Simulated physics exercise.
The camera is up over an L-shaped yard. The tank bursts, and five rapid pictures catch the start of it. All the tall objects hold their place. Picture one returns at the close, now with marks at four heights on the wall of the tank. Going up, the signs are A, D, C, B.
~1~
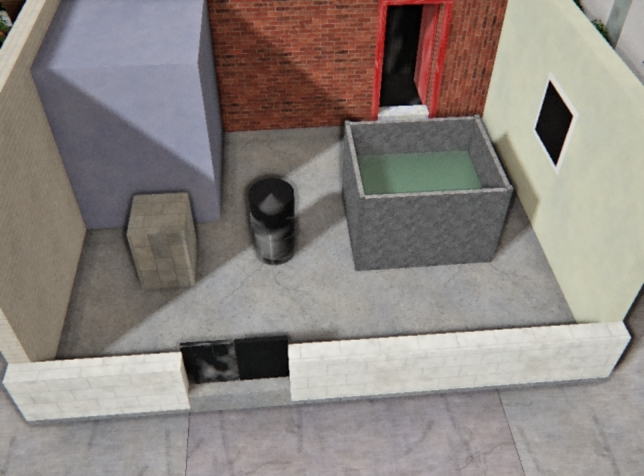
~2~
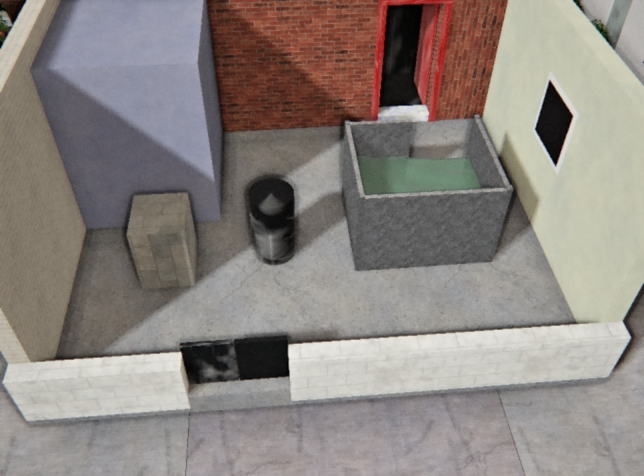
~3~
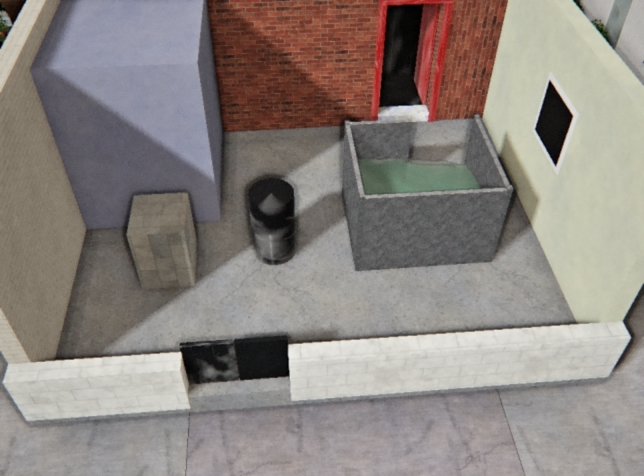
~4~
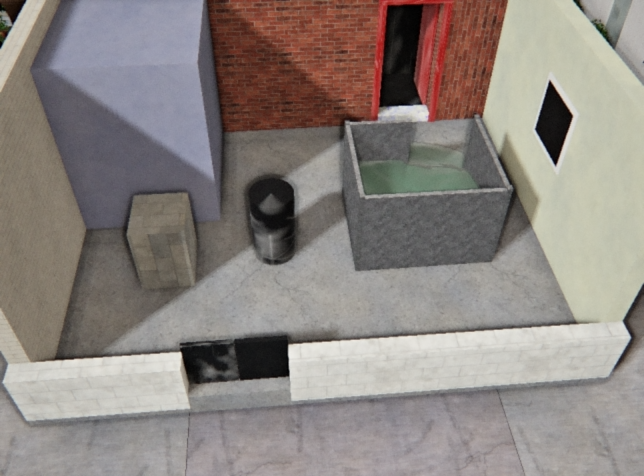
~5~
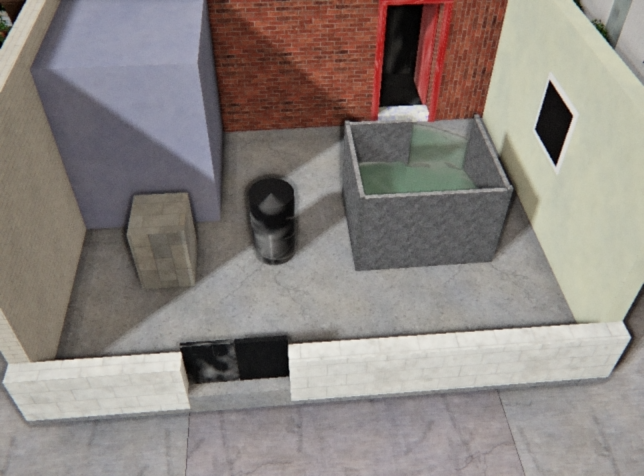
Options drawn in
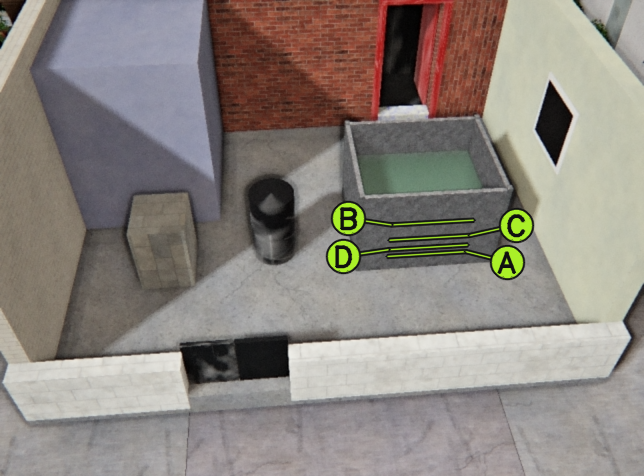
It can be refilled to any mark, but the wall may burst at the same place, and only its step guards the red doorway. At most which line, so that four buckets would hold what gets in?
The answer is level D.
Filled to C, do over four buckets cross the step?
Yes.
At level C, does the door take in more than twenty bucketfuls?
No.
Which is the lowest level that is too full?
The answer is C.
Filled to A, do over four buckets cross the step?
No, that is safe.
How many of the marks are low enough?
Two of the four.
In lime, A at (427, 254); B at (432, 222); C at (429, 237); D at (428, 247); from the bottom up A, D, C, B.
Choosing A, nothing gets over.
Choosing B, dozens of bucketfuls pour in.
Choosing C, about 9 bucketfuls get in.
Choosing D, a bucket or two gets in.
